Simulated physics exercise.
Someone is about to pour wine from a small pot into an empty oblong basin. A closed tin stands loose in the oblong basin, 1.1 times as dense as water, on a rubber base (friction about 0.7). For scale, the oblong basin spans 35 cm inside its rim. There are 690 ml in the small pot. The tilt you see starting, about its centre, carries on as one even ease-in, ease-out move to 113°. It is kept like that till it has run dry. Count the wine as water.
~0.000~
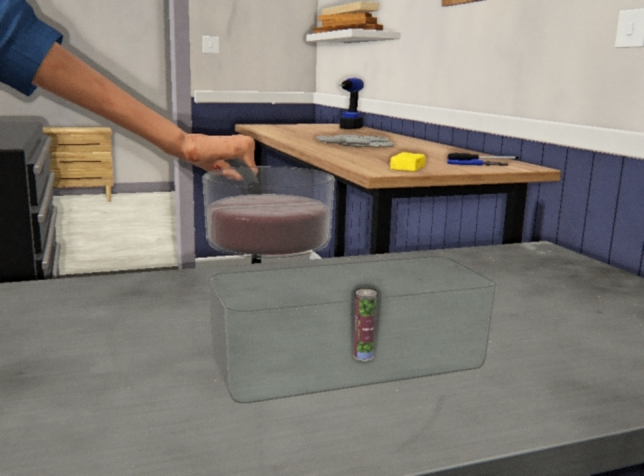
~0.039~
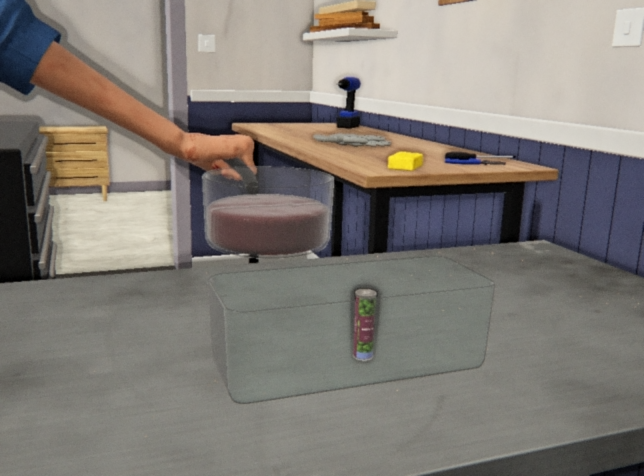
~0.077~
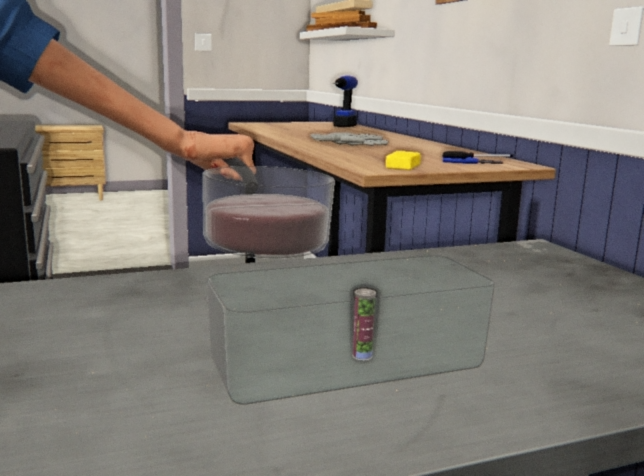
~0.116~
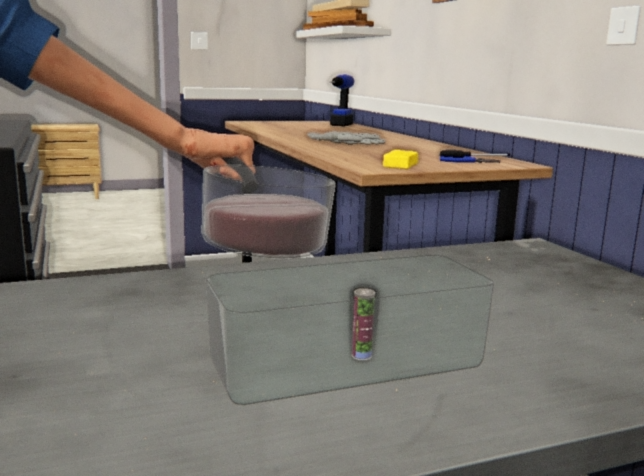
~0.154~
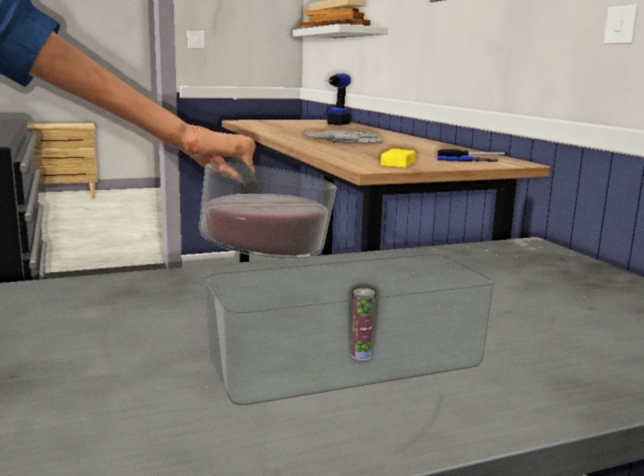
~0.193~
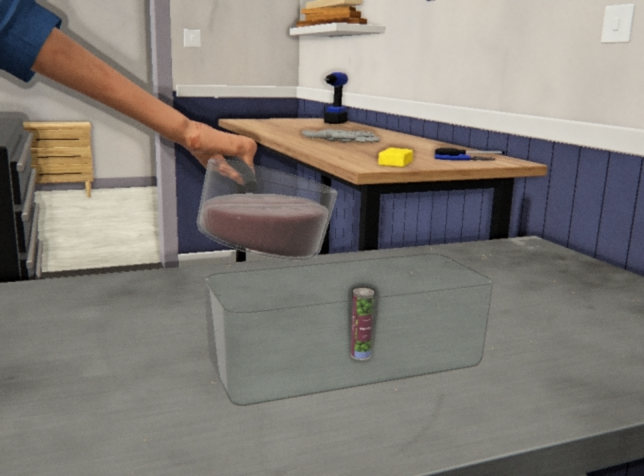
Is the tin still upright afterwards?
It falls.
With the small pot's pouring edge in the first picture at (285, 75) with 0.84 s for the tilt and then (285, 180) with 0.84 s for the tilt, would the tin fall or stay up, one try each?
First it topples; then it remains upright.
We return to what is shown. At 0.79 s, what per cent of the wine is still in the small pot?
About 10 per cent.
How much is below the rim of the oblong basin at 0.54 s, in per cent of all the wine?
Near 12 in a hundred.
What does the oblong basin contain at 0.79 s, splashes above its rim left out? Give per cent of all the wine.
About 86 per cent.
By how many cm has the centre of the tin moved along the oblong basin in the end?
About 7.5 cm.
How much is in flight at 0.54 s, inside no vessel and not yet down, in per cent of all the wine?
Near 30 in a hundred.
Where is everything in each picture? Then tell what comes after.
It leans 0°; its right rim is at (329, 176); the wine meets the walls at (208, 209) and (323, 203); the oblong basin's rim runs from (218, 294) to (471, 271); the tin's top is at (366, 296), in the first picture.
It leans 1°; its right rim is at (329, 177); the wine meets the walls at (207, 209) and (323, 203), in the second picture.
It leans 2°; its right rim is at (329, 178); the wine meets the walls at (207, 208) and (322, 203), in the third picture.
It leans 5°; its right rim is at (329, 181); the wine meets the walls at (205, 207) and (322, 203), in the fourth picture.
It leans 9°; its right rim is at (330, 185); the wine meets the walls at (204, 207) and (322, 204), in the fifth picture.
It leans 14°; its right rim is at (331, 190); the wine meets the walls at (203, 207) and (322, 204), in the sixth picture.
After 0.54 s the tilt is 80° and 57 per cent is still to pour; the tin stands where it began.
After 0.79 s the tilt is 112° and 9 per cent is still to pour; the tin leans 10°.
After 1.05 s the tilt is 113° and 0 per cent is still to pour; the tin lies on its side.
After 1.34 s the tilt is 113° and 0 per cent is still to pour; the tin lies on its side.
In the end the tin lies on its side.
